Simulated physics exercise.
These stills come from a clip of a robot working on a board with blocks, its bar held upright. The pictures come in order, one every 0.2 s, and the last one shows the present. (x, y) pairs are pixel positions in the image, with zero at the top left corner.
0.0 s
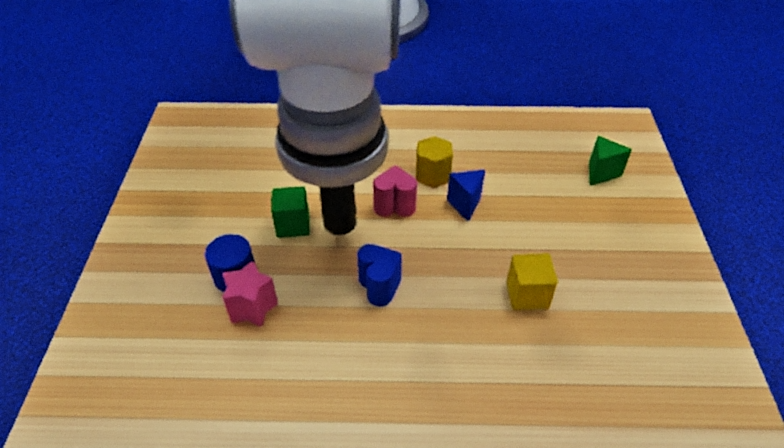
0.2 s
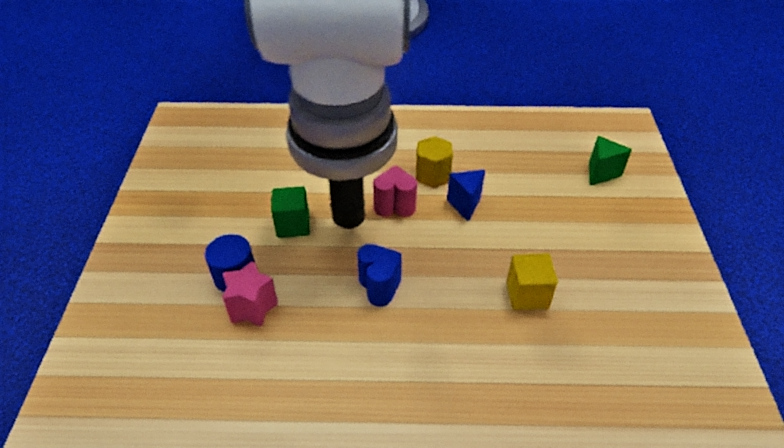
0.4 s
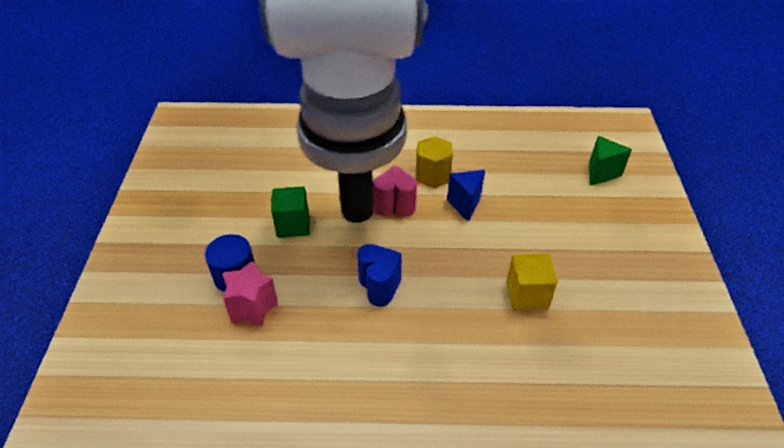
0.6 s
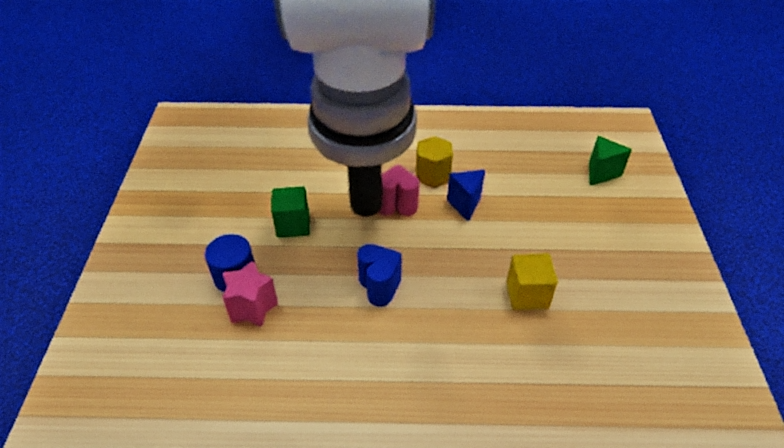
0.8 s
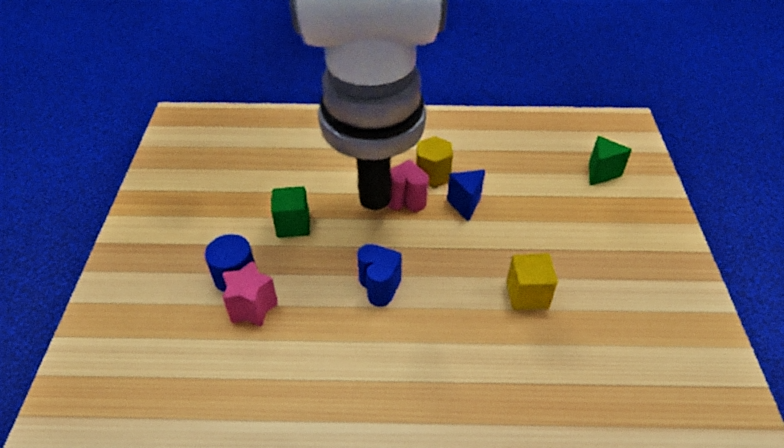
A white robot arm with a black bar moves over a striped wooden board on a blue surface, seen from the front and above by a still camera. Around it sit a green cube, pink and blue hearts, a blue cylinder, a pink star, yellow blocks and blue and green triangles. The bar slides slowly right and slightly away, then nudges the pink heart rightward, turning it.
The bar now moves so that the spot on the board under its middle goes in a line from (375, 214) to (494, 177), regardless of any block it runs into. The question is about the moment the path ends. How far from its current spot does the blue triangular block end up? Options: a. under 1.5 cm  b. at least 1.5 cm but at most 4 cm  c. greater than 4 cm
Option b.
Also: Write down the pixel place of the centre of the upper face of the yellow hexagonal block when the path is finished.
That would be at about pixel (464, 114).
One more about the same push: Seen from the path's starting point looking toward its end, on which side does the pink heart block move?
Seen from start to end, it moves left.
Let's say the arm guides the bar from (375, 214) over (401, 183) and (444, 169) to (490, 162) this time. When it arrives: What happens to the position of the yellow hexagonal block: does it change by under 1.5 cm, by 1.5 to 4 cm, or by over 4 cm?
Answer: More than 4 cm.
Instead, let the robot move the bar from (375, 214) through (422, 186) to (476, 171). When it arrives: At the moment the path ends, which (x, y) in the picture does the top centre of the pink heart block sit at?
Near (498, 126).
What follows on the original path. One third of the way, bar (417, 187); pink heart block (443, 155), turned 25° anticlockwise; yellow hexagonal block (450, 134).
Two thirds of the way, bar (458, 174); pink heart block (472, 139), turned 55° anticlockwise; yellow hexagonal block (461, 119), turned 35° anticlockwise; blue triangular block (483, 180), turned 50° clockwise.
At the end, bar (496, 163); green square block not moved; pink heart block (493, 127), turned 105° anticlockwise; yellow hexagonal block (464, 114), turned 60° anticlockwise; blue triangular block (489, 176), turned 90° clockwise.
